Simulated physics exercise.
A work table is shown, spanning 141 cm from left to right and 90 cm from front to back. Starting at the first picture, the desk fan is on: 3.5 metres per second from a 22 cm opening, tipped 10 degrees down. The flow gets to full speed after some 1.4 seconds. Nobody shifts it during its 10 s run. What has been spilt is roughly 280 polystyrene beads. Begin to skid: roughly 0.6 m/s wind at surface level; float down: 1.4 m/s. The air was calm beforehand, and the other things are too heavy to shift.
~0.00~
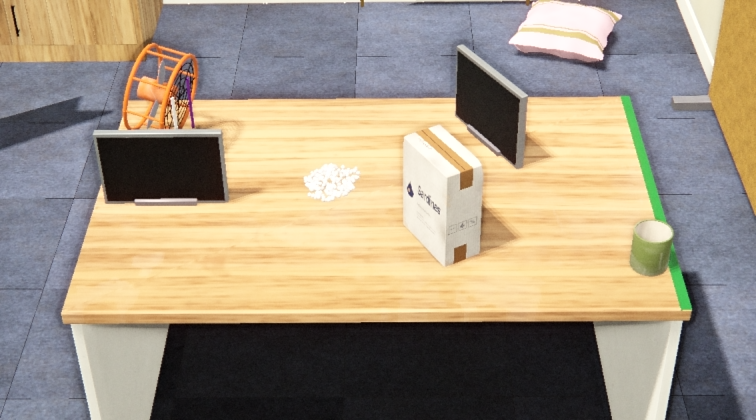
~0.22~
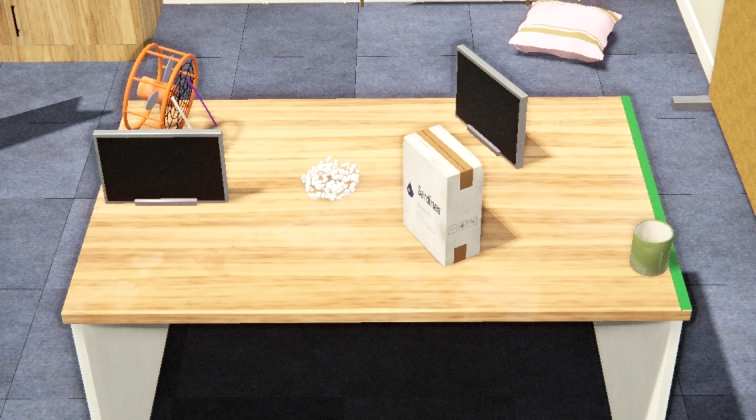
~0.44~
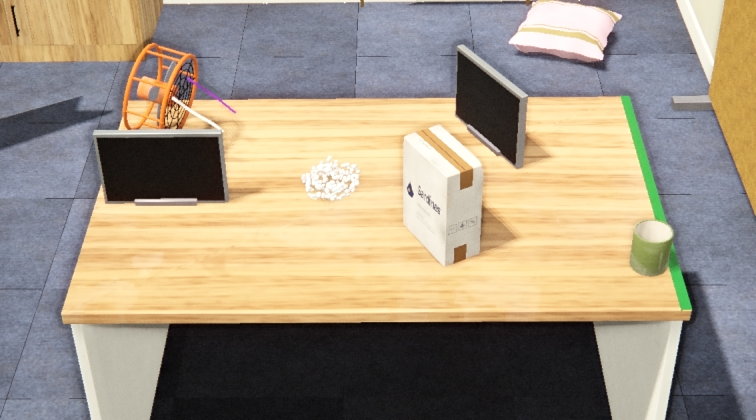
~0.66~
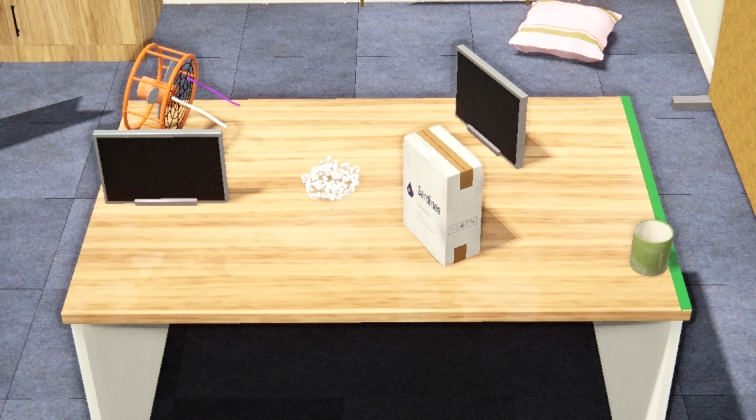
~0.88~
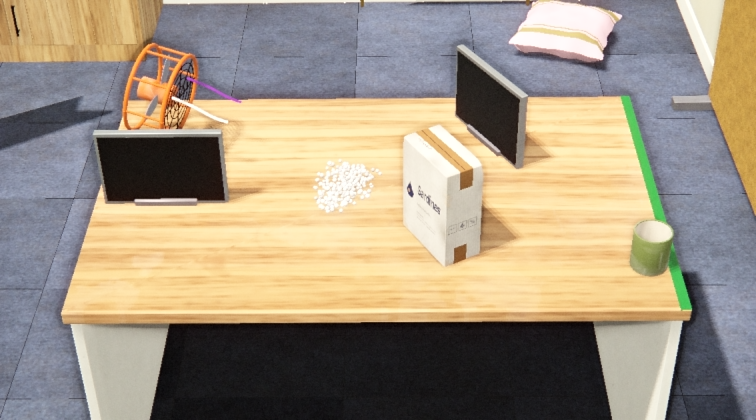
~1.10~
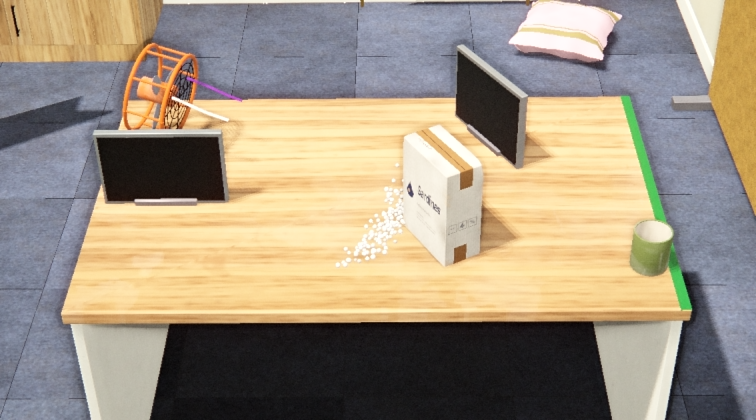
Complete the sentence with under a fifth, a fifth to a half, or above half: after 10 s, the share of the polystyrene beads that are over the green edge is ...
After 10 s, the share is a fifth to a half.
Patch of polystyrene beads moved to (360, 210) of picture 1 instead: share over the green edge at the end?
That comes to some 5 in a hundred.
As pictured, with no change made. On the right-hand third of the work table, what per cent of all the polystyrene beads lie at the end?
10 %.
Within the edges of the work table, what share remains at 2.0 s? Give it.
Estimate: Around 20 percent.
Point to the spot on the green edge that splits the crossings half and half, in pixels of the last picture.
The middle of the crossings lies near (665, 218) in the last picture.
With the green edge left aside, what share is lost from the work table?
Roughly 60 per cent.
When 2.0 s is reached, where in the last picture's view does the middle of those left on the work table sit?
Somewhere about (563, 274), I'd say.
After 2.0 s, 19 % are on the move or not yet settled, 28 % are over the green edge; the middle of those still in play is near (563, 274).
After 3.2 s, 10 % are on the move or not yet settled, 30 % are over the green edge.
After 5.5 s, 8 % are on the move or not yet settled, 31 % are over the green edge.
After 10.0 s, at the end, 32 % are over the green edge.
